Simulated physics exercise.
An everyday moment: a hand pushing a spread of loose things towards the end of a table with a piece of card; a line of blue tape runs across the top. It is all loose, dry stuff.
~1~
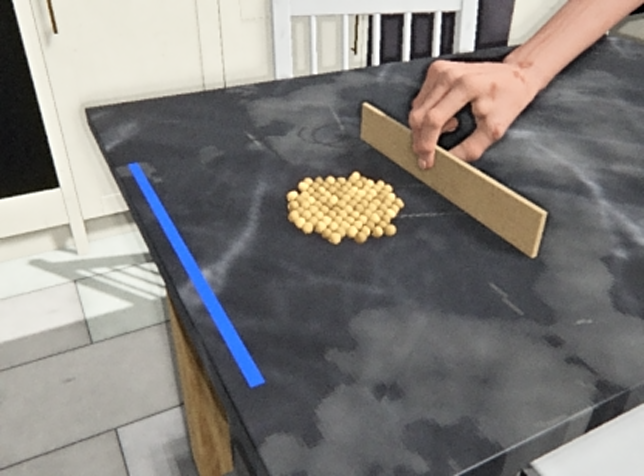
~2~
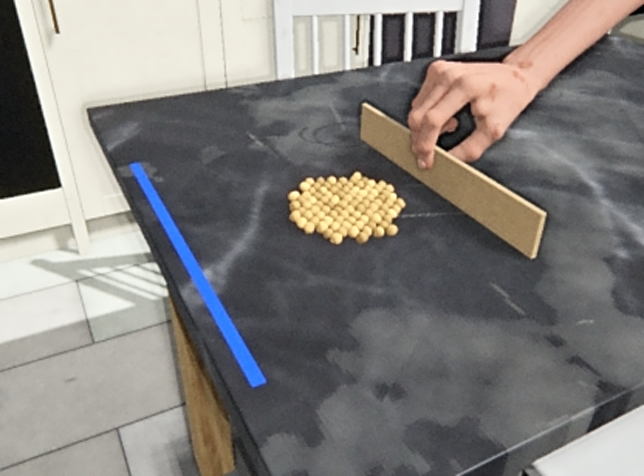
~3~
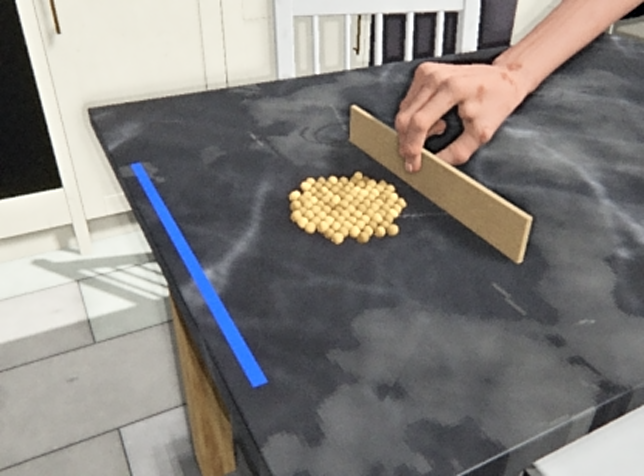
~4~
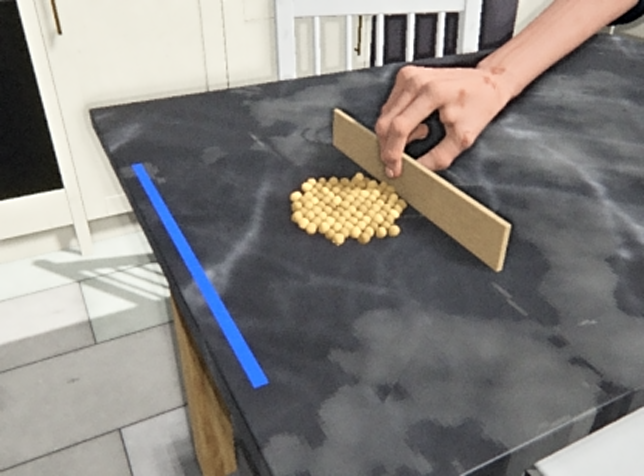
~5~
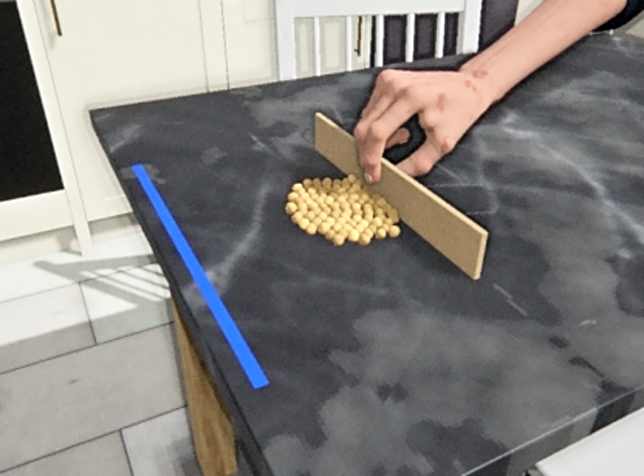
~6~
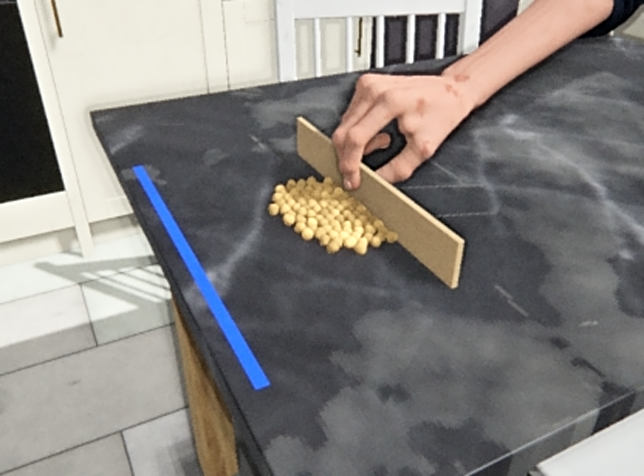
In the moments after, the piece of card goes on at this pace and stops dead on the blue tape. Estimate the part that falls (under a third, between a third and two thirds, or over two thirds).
Over the edge goes more than two thirds of it.
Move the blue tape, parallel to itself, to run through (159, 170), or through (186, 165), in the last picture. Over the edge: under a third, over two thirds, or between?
One: One to two thirds. Two: Under a third.
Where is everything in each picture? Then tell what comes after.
Piece of card near (524, 224), at rest; blue tape near (137, 171), right by the edge; edge at (159, 257); the heap near (340, 205), dried chickpeas, in the first frame.
Piece of card near (523, 224), in the second frame.
Piece of card near (509, 229); the heap near (343, 205), in the third frame.
Piece of card near (488, 236), in the fourth frame.
Piece of card near (466, 243); the heap near (345, 207), near half pushed along, in the fifth frame.
Piece of card near (443, 252); blue tape near (141, 174); edge at (164, 259); the heap near (330, 210), all but a few pushed along, in the sixth frame.
Shortly afterwards, piece of card still moving, near (271, 189); heap all on the table, its front near (203, 240).
Next, piece of card stopped at the blue tape; heap near half over the edge.
Some moments later, piece of card stopped at the blue tape; heap all but a few over the edge.
In the end, piece of card stopped at the blue tape; heap all but a few over the edge.
